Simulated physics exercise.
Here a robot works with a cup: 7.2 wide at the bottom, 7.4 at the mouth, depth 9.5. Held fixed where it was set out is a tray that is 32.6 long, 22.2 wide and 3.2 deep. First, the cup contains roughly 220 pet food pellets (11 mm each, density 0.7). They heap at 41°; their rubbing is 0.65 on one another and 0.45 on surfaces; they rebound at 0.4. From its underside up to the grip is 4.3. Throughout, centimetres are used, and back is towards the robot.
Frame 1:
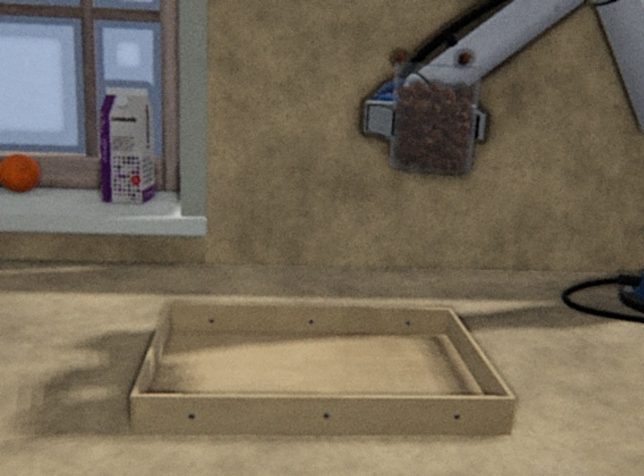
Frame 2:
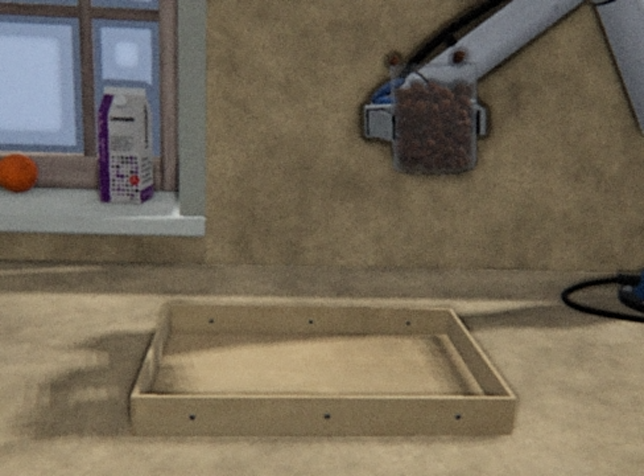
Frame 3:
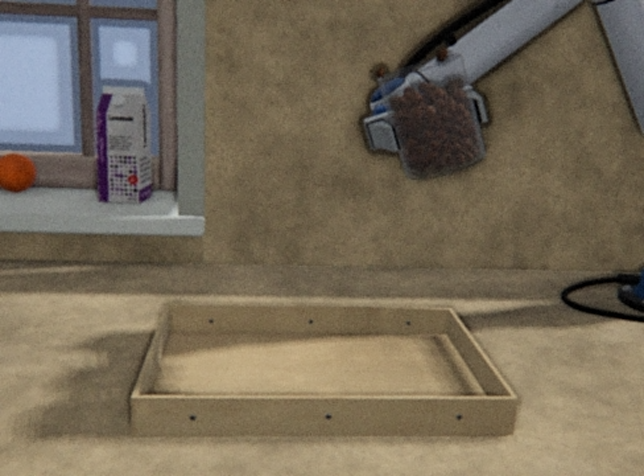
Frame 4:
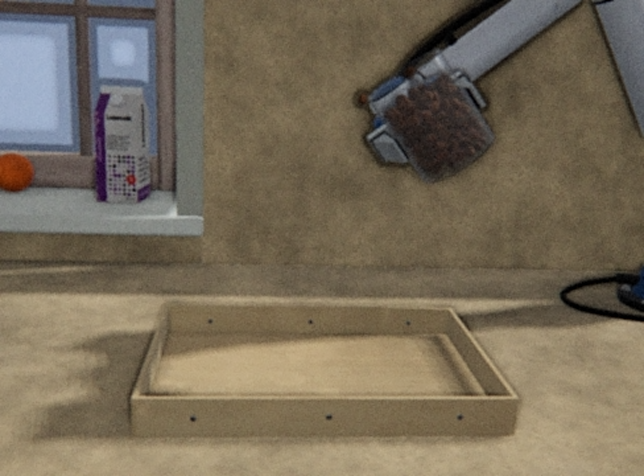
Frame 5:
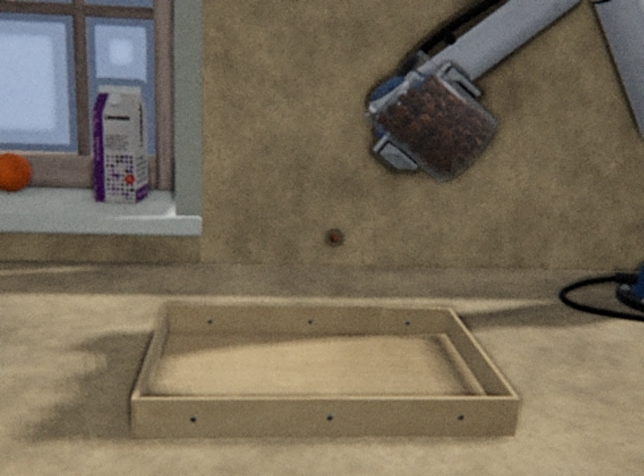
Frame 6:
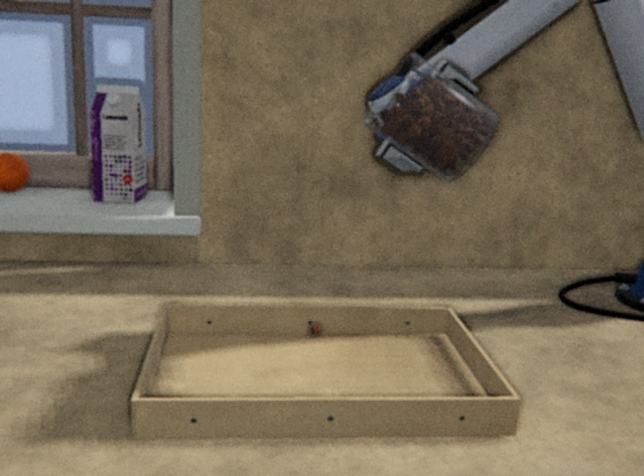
Robot arm tilting a clear cup of brown pellets to the left, one pellet dropping into the shallow wooden tray below.
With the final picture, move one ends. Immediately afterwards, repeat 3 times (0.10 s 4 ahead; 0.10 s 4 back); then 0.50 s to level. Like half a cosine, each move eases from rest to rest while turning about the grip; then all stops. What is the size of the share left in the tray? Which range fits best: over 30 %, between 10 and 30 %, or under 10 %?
The range that fits is between 10 and 30 %.
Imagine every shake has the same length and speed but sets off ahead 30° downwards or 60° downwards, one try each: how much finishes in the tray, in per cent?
5 and 0 %.
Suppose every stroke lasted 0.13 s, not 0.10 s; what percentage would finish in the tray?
It would come to roughly 5 %.
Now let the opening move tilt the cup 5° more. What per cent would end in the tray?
Around 25 in a hundred, I'd say.
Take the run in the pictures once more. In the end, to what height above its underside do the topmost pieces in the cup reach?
9.0 cm.
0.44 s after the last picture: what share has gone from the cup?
Share gone by then: Close to 15 %.
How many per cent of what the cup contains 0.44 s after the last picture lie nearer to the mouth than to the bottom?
Around 35 per cent of it.
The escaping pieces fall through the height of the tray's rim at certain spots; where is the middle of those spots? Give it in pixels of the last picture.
Close to pixel (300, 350).
Then, 0.44 s on, tilted 58° forward, highest piece 28 above the table; 192 in the cup, 14 in the tray, 16 in flight or on a rim.
Then, 0.88 s on, tilted 24° forward, highest piece 31 above the table; 182 in the cup, 38 in the tray, 2 on the table or floor.
Then, 1.30 s on, level, highest piece 31 above the table; 182 in the cup, 38 in the tray, 2 on the table or floor.
Then, 2.35 s on, level, highest piece 31 above the table; 182 in the cup, 38 in the tray, 2 on the table or floor.
In the end, 182 in the cup, 38 in the tray, 2 on the table or floor. That is 17 % in the tray.
